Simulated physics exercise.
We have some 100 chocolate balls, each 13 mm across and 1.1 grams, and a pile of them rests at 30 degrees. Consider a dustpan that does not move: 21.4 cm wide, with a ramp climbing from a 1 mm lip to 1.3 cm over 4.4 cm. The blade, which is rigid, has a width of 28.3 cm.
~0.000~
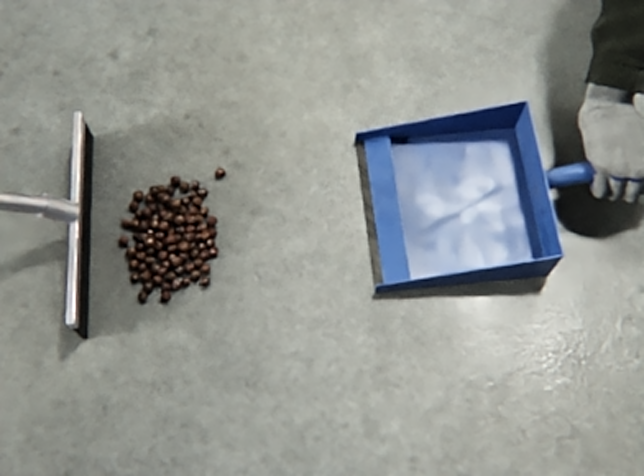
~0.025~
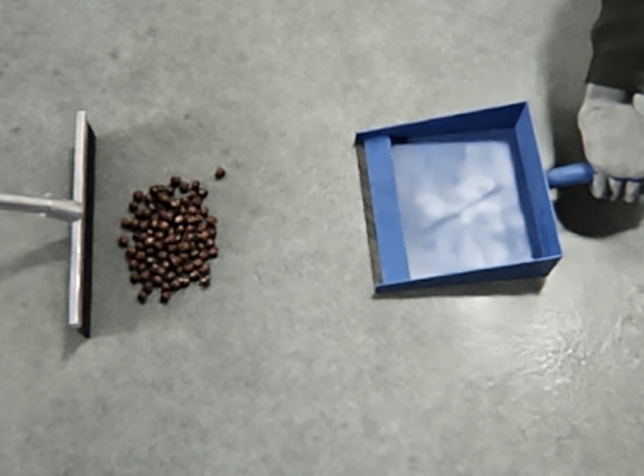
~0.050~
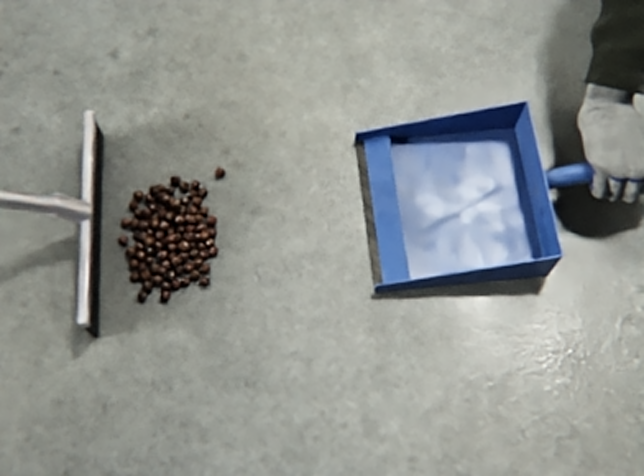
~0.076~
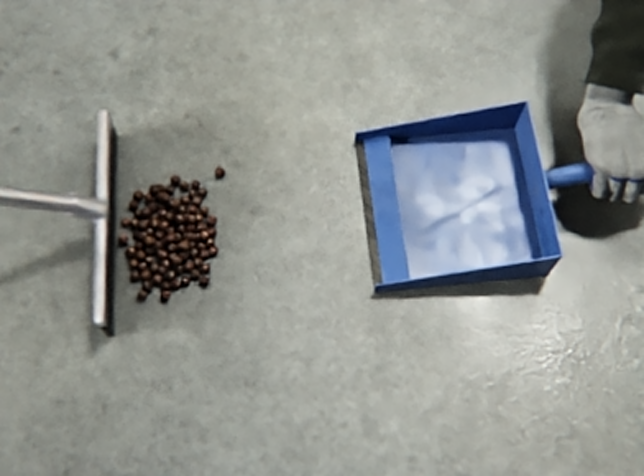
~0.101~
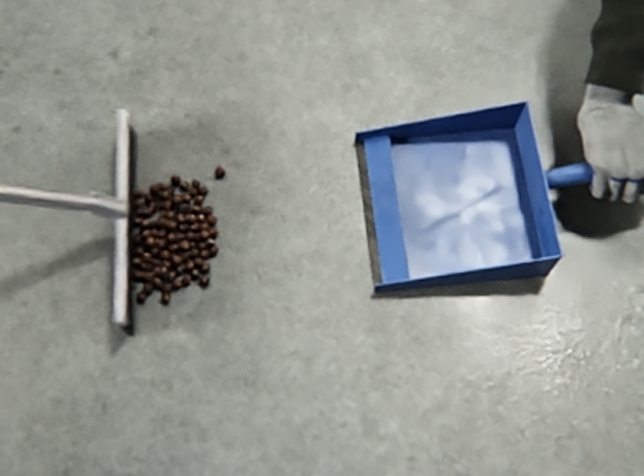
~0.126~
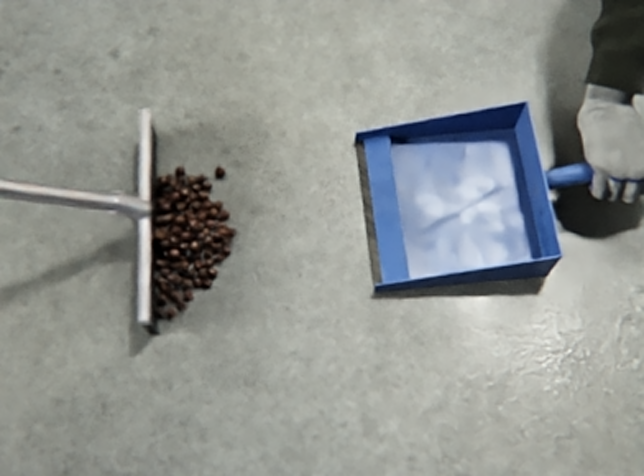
We see a flat blade on a long handle slide rightward across a grey floor and push into a pile of brown balls, bunching them against its edge, while a gloved hand holds a blue dustpan still at right.
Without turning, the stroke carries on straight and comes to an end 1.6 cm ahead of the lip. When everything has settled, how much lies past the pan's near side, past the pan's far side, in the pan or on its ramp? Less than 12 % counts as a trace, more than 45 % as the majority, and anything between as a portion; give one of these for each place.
Near side - a portion, far side - a trace, pan - the majority.
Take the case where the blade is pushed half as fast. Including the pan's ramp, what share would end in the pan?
Then near 50 in a hundred.
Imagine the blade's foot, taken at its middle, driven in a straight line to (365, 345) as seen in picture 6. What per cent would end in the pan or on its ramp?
About 40 per cent.
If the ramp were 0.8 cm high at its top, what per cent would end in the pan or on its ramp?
That change would give about 55 per cent.
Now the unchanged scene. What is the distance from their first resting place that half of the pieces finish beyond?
Around 36 centimetres.
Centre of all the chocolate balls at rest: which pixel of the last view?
Roughly (466, 221).
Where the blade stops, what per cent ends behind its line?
I'd put it near 0 in a hundred.
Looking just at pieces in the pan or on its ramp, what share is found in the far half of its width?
About 40 %.
After 0.25 s, middle of the blade 13 cm from the lip; 0 % over the lip, far side 5 %, near side 10 %.
After 0.33 s, middle of the blade 5 cm from the lip; 5 % over the lip, far side 5 %, near side 15 %.
After 0.55 s, middle of the blade 2 cm from the lip; 65 % over the lip, far side 10 %, near side 15 %.
In the end, at 1.8 s, near side 15 %, far side 10 %, pan 50 %, in front of the lip or behind the blade 25 %.
